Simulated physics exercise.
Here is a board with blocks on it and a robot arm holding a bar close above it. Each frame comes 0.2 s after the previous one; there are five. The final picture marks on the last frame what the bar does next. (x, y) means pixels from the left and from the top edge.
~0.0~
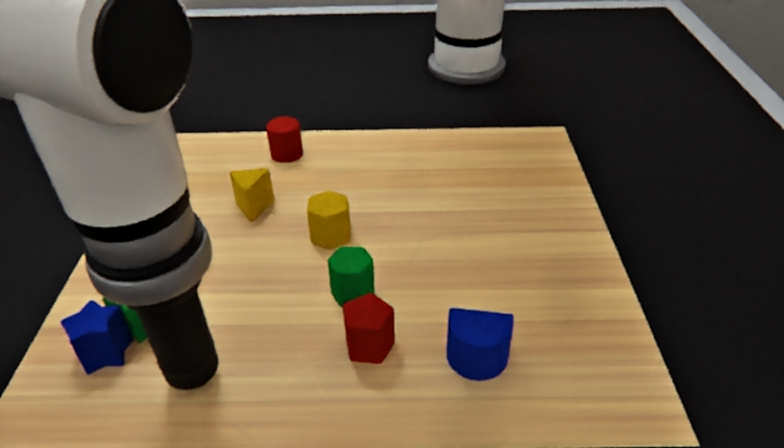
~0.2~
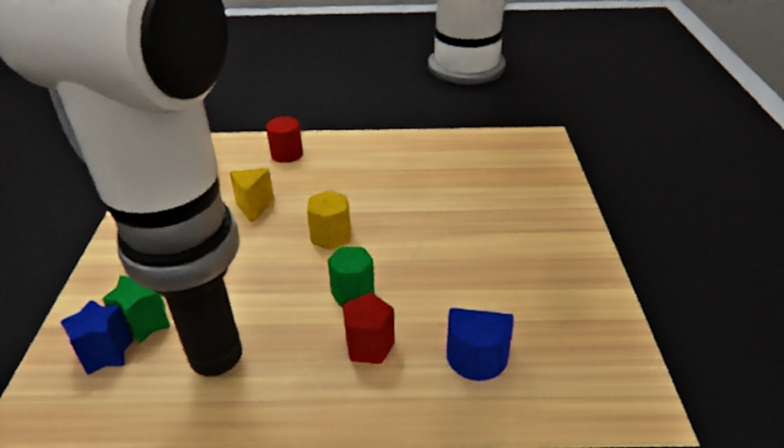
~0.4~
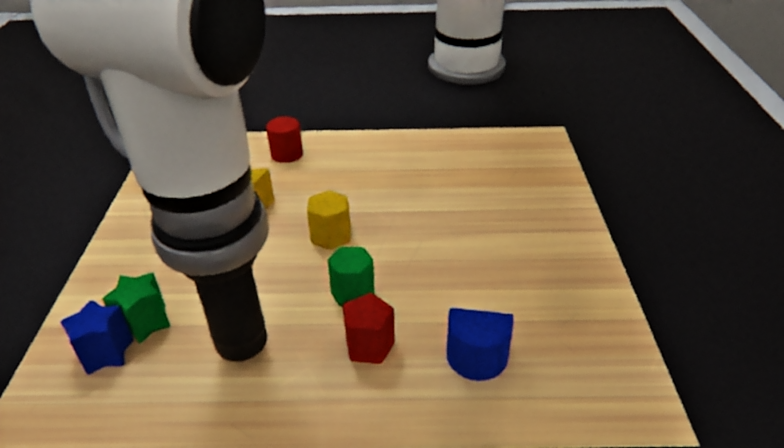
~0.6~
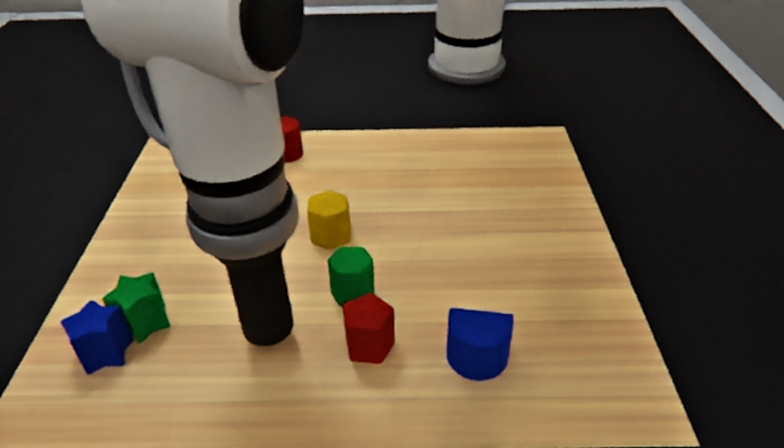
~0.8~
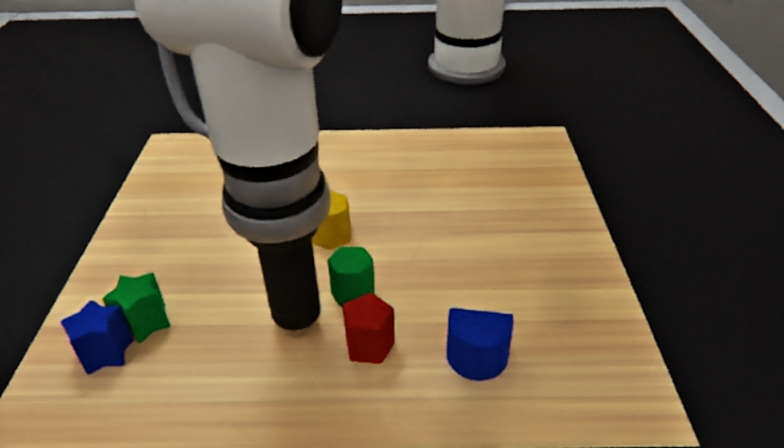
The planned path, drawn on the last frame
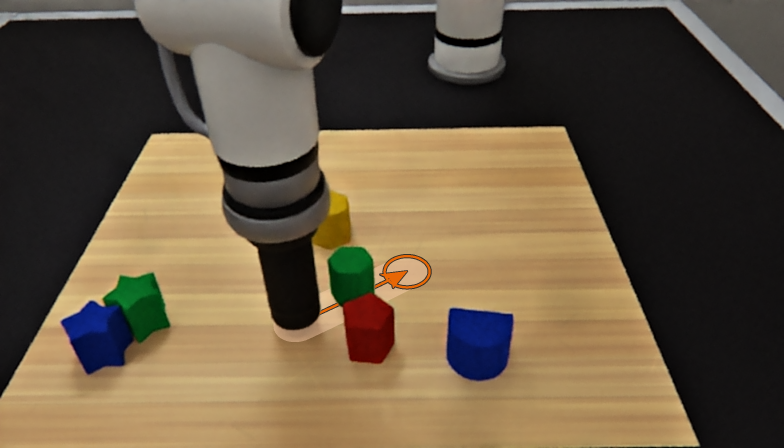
On a wooden board scattered with coloured blocks, a robot arm holding a black bar moves steadily rightward and slightly away.
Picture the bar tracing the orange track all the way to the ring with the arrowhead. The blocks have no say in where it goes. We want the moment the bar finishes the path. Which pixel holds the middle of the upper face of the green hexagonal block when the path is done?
Expect it around (422, 211).
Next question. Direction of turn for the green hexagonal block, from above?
From the top: Counterclockwise.
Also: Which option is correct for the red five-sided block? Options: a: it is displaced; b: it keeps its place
Letter b.
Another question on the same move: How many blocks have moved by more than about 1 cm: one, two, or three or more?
I'd say one block gets moved.
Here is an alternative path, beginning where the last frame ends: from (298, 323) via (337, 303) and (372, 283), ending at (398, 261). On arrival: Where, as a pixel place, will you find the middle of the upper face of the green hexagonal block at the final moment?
Its top middle will sit at (426, 208).
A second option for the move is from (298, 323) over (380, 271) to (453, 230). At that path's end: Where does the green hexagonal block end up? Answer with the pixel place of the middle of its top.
It is going to be at (482, 181).
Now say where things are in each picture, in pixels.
Lower end of the bar (192, 369), tops of blocks, green hexagonal block (350, 259), red five-sided block (367, 311), in the first frame.
Bar (216, 356), blocks as before, in the second frame.
Bar (242, 342), blocks as before, in the third frame.
Bar (269, 328), blocks as before, in the fourth frame.
Bar (297, 313), green hexagonal block (350, 259), red five-sided block (367, 311), in the fifth frame.
The drawn path runs from (298, 323) to (407, 271).
What follows on the original path. One third of the way, bar (337, 295); green hexagonal block (367, 248), turned 15° anticlockwise.
Two thirds of the way, bar (373, 278); green hexagonal block (396, 229), turned 40° anticlockwise.
At the end, bar (407, 261); green hexagonal block (422, 211), turned 55° anticlockwise; red five-sided block not moved.
